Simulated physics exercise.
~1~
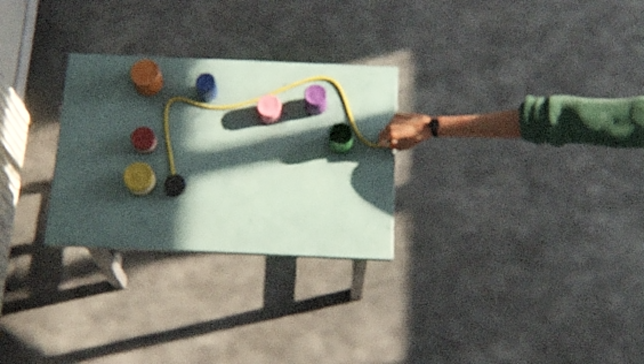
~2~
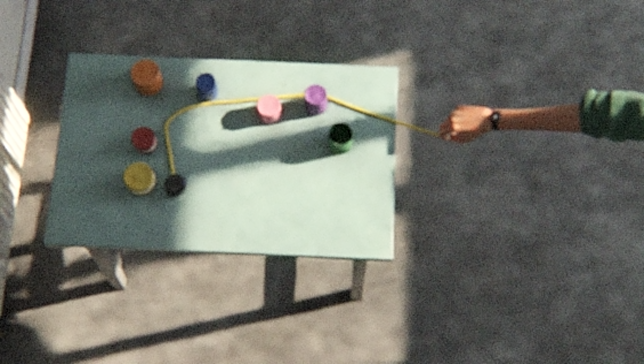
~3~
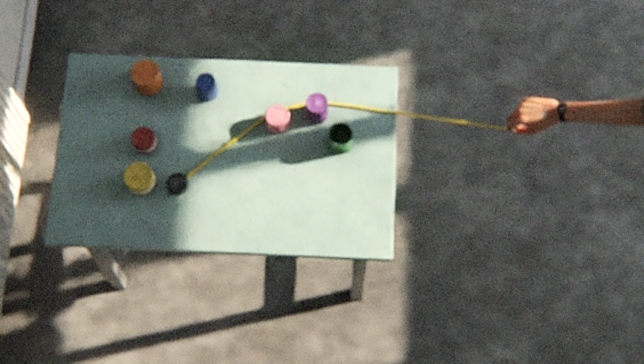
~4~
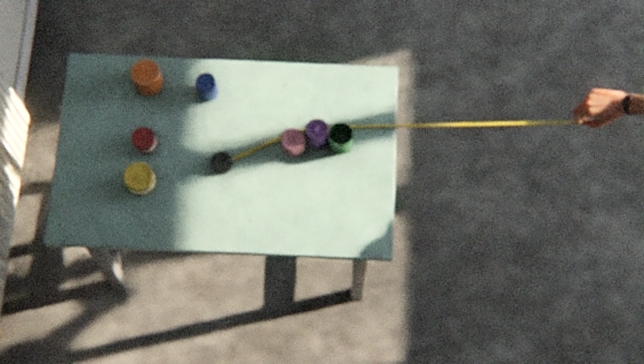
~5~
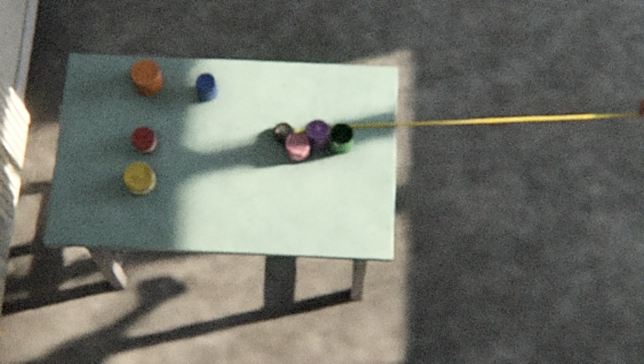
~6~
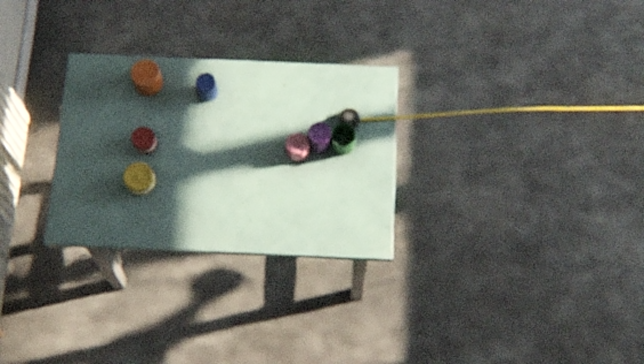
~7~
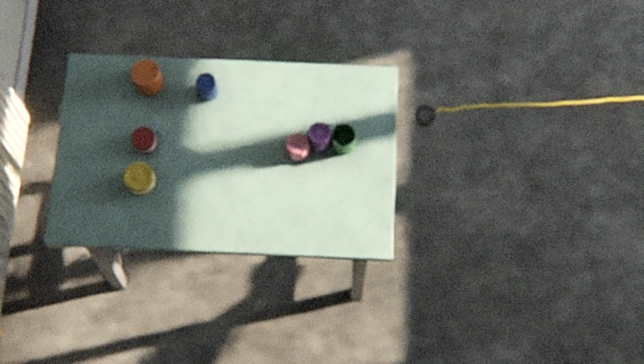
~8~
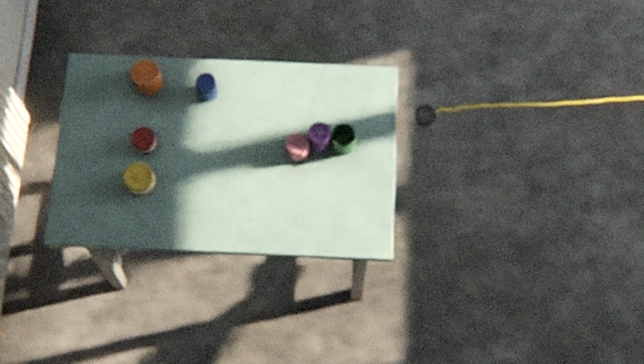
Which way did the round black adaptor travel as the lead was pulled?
It travelled to the right, across the table and off its right edge.
An arm in a green sleeve pulled a yellow lead to the right across a pale green table, dragging the pink and purple tubs toward the green cup, until the round black adaptor slid past them and off the right edge, leaving all seven containers on top.
